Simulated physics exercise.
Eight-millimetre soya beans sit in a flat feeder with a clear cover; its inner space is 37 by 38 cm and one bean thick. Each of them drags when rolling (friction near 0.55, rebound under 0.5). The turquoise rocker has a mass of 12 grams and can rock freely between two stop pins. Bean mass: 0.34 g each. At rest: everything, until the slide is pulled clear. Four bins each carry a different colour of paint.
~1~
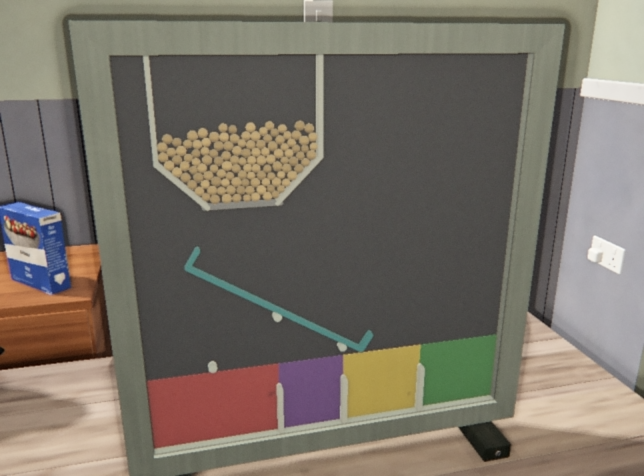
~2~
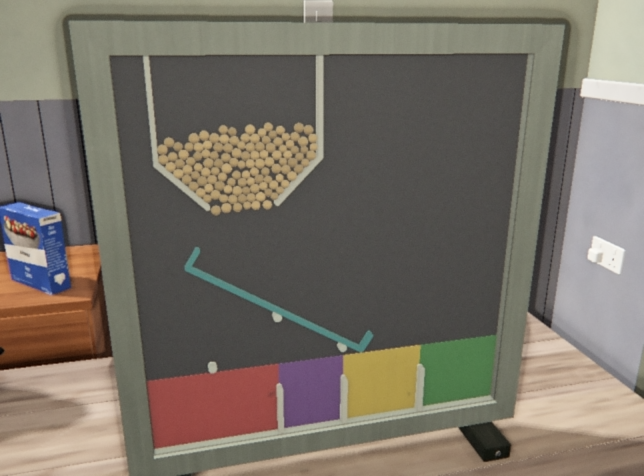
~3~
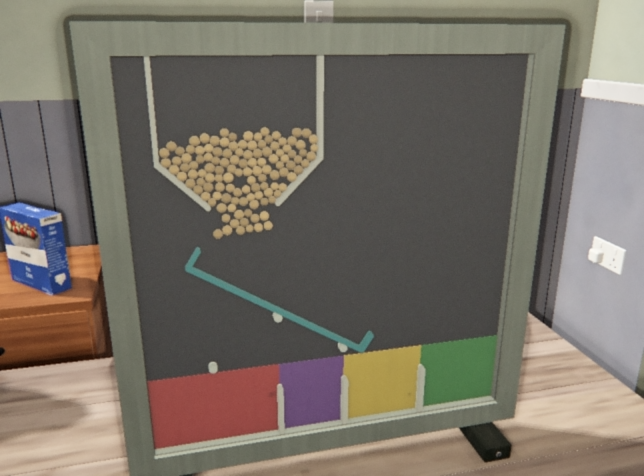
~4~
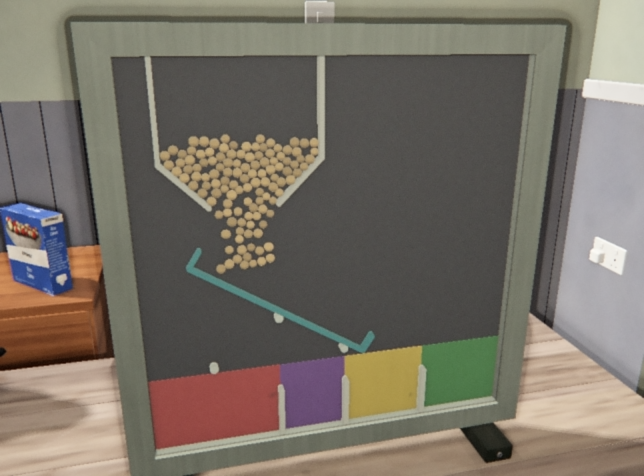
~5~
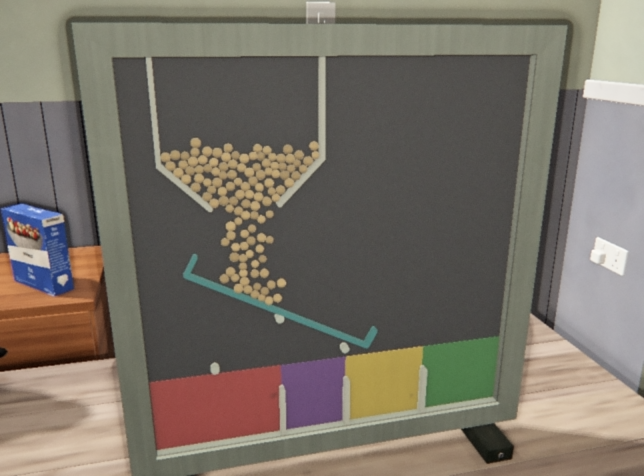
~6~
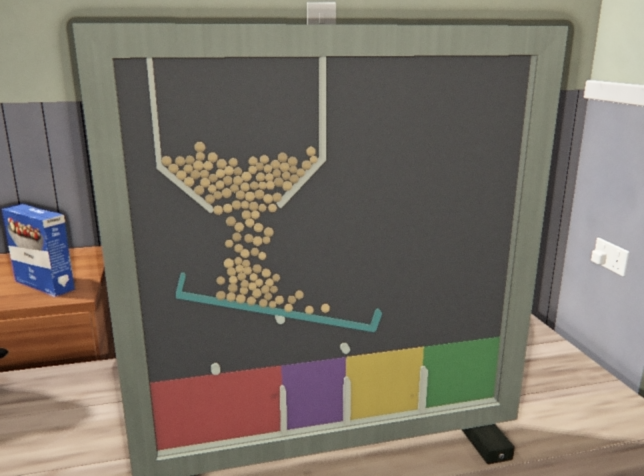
To begin with, tan beans rest in a funnel-shaped holder above a turquoise rocker sloping down to the right, over red, purple, yellow and green bins. The slide beneath them opens and beans pour onto the rocker, which swings toward level as some roll right along it.
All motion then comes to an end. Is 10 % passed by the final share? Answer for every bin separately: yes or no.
Separately, red bin yes, purple bin no, green bin no, yellow bin no.
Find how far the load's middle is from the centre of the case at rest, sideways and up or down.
It lies close to 12 centimetres left and 12 centimetres below.
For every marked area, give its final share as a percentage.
Final shares - red bin: 60; purple bin: 0; green bin: 0; yellow bin: 0.
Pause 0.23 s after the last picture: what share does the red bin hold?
I'd put it around 5 in a hundred.
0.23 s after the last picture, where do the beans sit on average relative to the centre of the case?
Offset approx. 11 cm left, 5 cm below.
Then, 0.11 s later than the last picture, the beans' middle is 9 cm left of and level with the centre; nothing in the marked areas; turquoise rocker left end down 35°.
Then, 0.23 s later than the last picture, the beans' middle is 11 cm left of and 5 cm below the centre; red 5 %; turquoise rocker left end down 36°.
Then, 0.44 s later than the last picture, the beans' middle is 13 cm left of and 9 cm below the centre; red 35 %; turquoise rocker left end down 36°.
All still 1.4 s after it, red 60 %, purple 0 %, green 0 %, yellow 0 %, elsewhere 40 %; turquoise rocker left end down 36°.
